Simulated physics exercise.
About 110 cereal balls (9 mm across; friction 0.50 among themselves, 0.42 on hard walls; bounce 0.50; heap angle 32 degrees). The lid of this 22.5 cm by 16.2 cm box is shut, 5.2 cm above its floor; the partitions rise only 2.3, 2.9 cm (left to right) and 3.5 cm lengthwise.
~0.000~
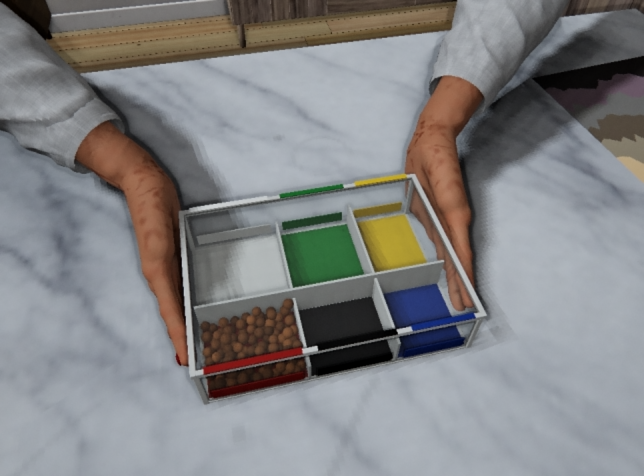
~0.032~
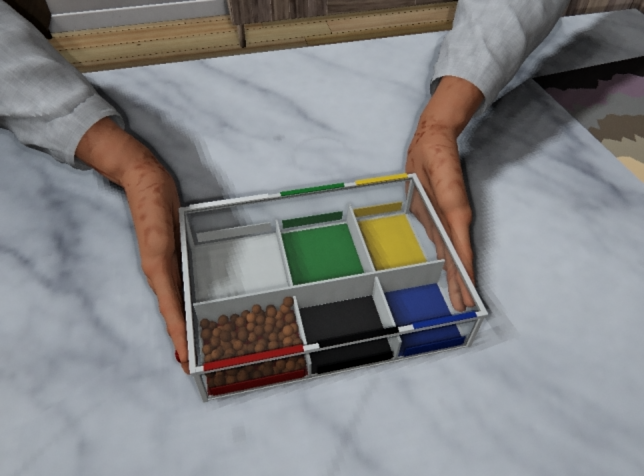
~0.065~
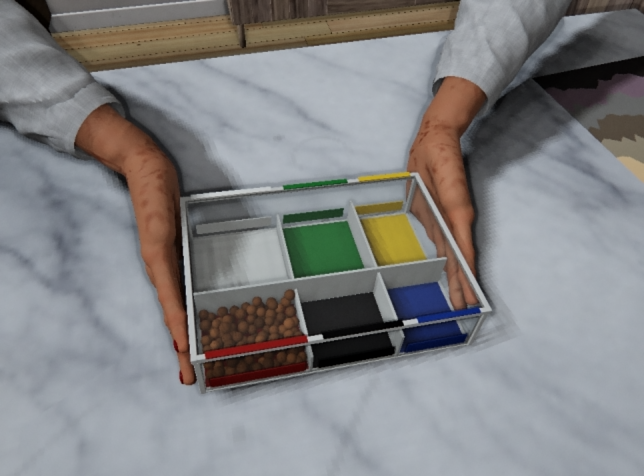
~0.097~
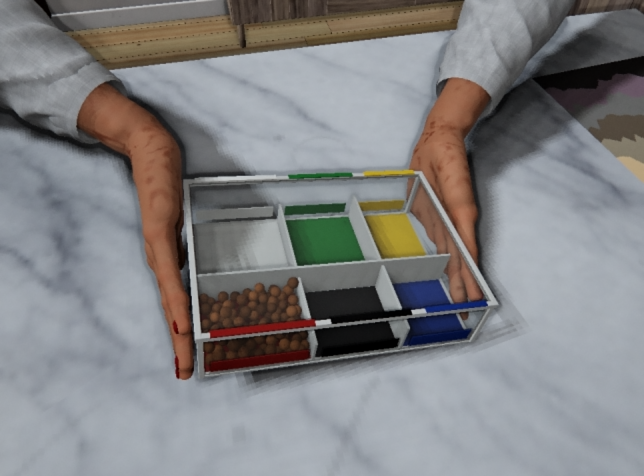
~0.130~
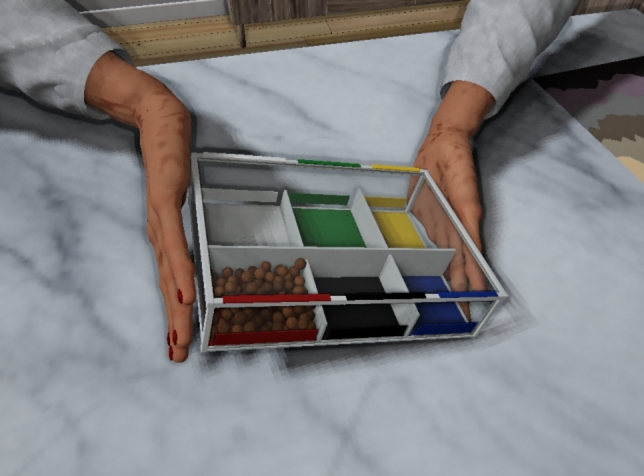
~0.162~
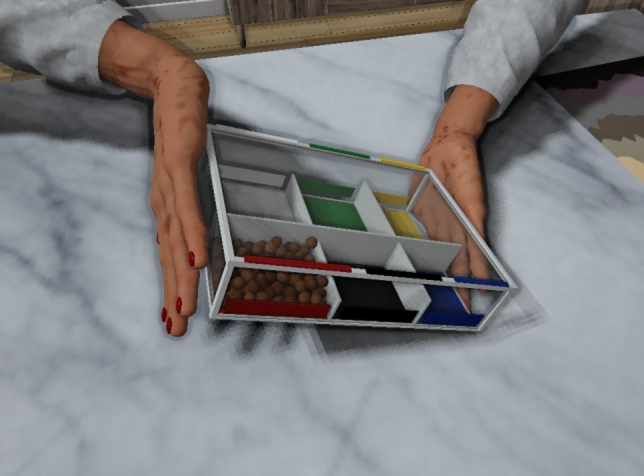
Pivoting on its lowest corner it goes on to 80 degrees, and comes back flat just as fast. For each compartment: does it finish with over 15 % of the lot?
Red: Below, blue: Above, green: Below, yellow: Above, white: Below, black: Above.
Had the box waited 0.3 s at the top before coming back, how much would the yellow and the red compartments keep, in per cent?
Yellow 45, red 10.
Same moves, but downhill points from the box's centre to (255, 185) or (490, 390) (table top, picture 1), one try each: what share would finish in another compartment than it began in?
About 30 and 55 per cent.
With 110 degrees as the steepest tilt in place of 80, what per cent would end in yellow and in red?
In that case yellow 50, red 0.
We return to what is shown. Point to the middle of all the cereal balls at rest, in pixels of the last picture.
At about (411, 292).
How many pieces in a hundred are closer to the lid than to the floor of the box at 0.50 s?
Roughly 80 per cent.
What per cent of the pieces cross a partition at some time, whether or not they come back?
About 95 per cent.
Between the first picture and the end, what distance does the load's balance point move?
Some 14.0 cm.
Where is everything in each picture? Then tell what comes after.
In the first frame, box tilt 0 degrees, front corners at (196, 372) and (480, 314); red 100 %.
In the second frame, box tilt 1 degrees, front corners at (196, 369) and (481, 313).
In the third frame, box tilt 4 degrees, front corners at (197, 357) and (485, 309), lowest corner right back.
In the fourth frame, box tilt 9 degrees, front corners at (201, 336) and (491, 303), lowest corner right back.
In the fifth frame, box tilt 16 degrees, front corners at (213, 301) and (500, 294), lowest corner right back.
In the sixth frame, box tilt 24 degrees, front corners at (233, 259) and (510, 286), lowest corner right back; red 100 %. The box's pace is about 235 degrees a second.
Then, at 0.50 s, tilt 79 degrees; red 55 %, green 5 %, black 40 %.
After 0.73 s, tilt 31 degrees; red 5 %, blue 35 %, green 10 %, yellow 25 %, black 20 %.
After 1.07 s, tilt 0 degrees; red 5 %, blue 35 %, green 10 %, yellow 25 %, black 20 %.
At rest (1.4 s), red 5 %, blue 35 %, green 10 %, yellow 25 %, white 0 %, black 20 %.
